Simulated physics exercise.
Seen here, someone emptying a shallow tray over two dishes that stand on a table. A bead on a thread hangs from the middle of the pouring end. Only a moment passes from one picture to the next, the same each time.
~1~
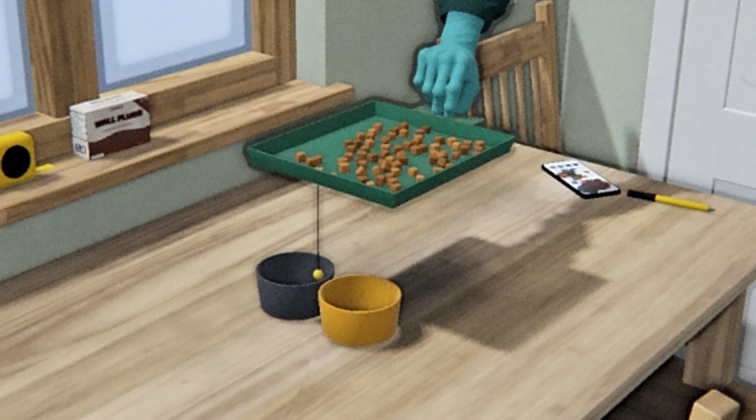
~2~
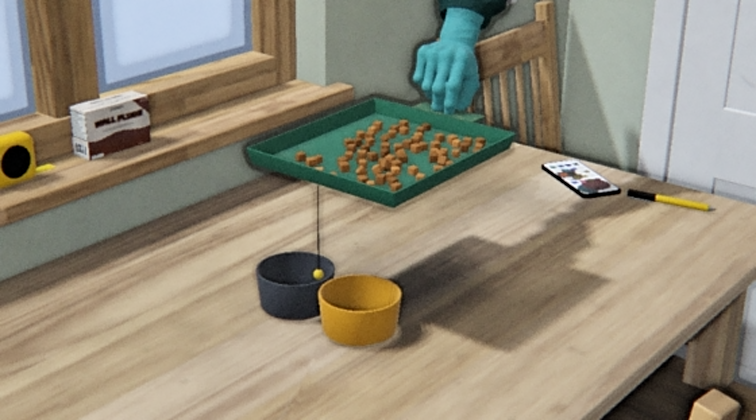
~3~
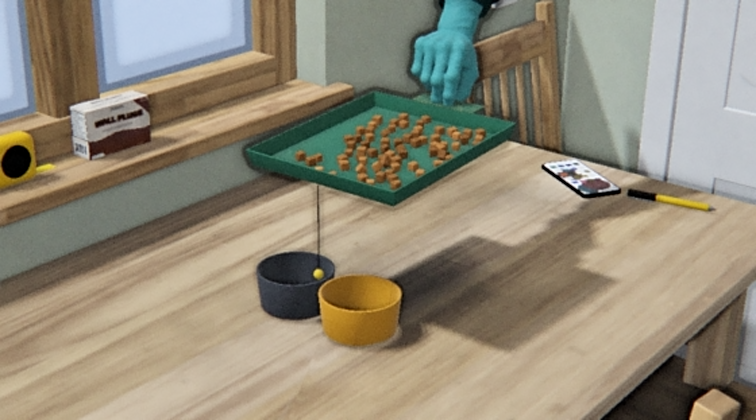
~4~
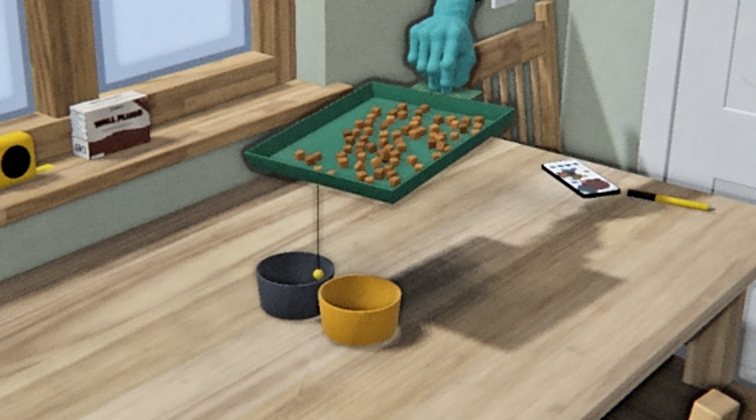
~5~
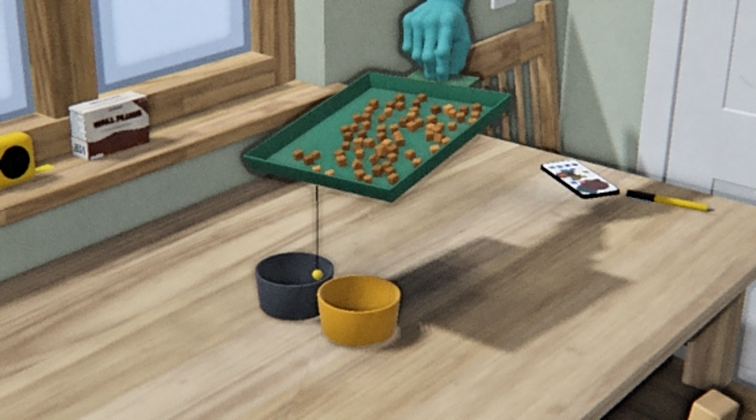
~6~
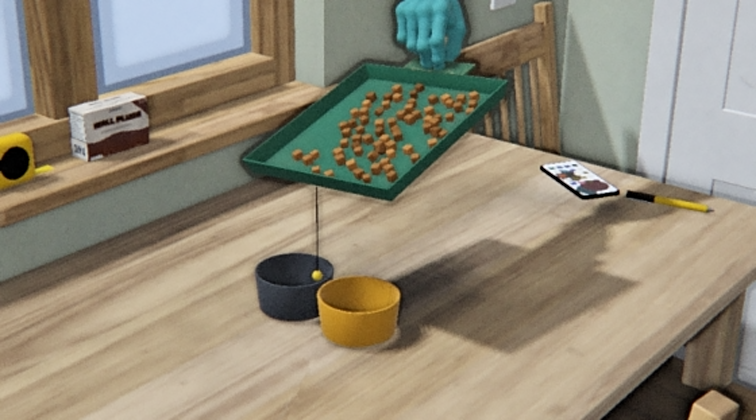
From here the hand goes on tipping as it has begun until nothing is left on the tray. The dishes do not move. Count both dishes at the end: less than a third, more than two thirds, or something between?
They take under a third between them.
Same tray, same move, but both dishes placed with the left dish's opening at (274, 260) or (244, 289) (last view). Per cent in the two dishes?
About 20 and 60 per cent.
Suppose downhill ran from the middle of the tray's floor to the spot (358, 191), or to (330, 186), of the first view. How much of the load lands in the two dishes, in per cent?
Roughly 10 per cent, and 0 per cent.
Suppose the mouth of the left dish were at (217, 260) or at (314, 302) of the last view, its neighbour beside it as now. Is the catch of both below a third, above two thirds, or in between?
One: Between a third and two thirds. Two: Less than a third.
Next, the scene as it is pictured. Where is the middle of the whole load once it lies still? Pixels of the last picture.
At about (230, 332).
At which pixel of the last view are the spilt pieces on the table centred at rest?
Around (208, 331).
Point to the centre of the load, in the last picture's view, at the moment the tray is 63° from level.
Around (294, 173).
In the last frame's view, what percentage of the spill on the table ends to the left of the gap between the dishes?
It comes to 100 per cent or so.
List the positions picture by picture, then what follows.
The first frame shows corners of the pouring end at (253, 148) and (394, 191), level; middle of the load at (401, 156), brown sugar cubes; left dish at (269, 297); right dish at (334, 323); bead on its thread at (318, 275).
The second frame shows corners of the pouring end at (253, 148) and (393, 191), level; middle of the load at (401, 154).
The third frame shows corners of the pouring end at (252, 149) and (393, 189), tipped barely, lowest at the left corner; middle of the load at (401, 150).
The fourth frame shows corners of the pouring end at (251, 152) and (391, 188), tipped a little, lowest at the left corner; middle of the load at (400, 143).
The fifth frame shows corners of the pouring end at (249, 154) and (389, 186), tipped a little, lowest at the left corner; middle of the load at (397, 136).
The sixth frame shows corners of the pouring end at (249, 158) and (387, 186), tipped clearly, lowest at the left corner; middle of the load at (395, 131); left dish at (268, 298); right dish at (333, 325).
Soon, tray tipped steeply; most on the tray; about a quarter in the air.
A while on, tray tipped past a quarter turn; about two thirds on the tray; about a third outside both.
Towards the end, tray tipped past a quarter turn; a small part in the left dish; most outside both.
Finally, tray tipped past a quarter turn; none in the right dish; a small part in the left dish; most outside both.
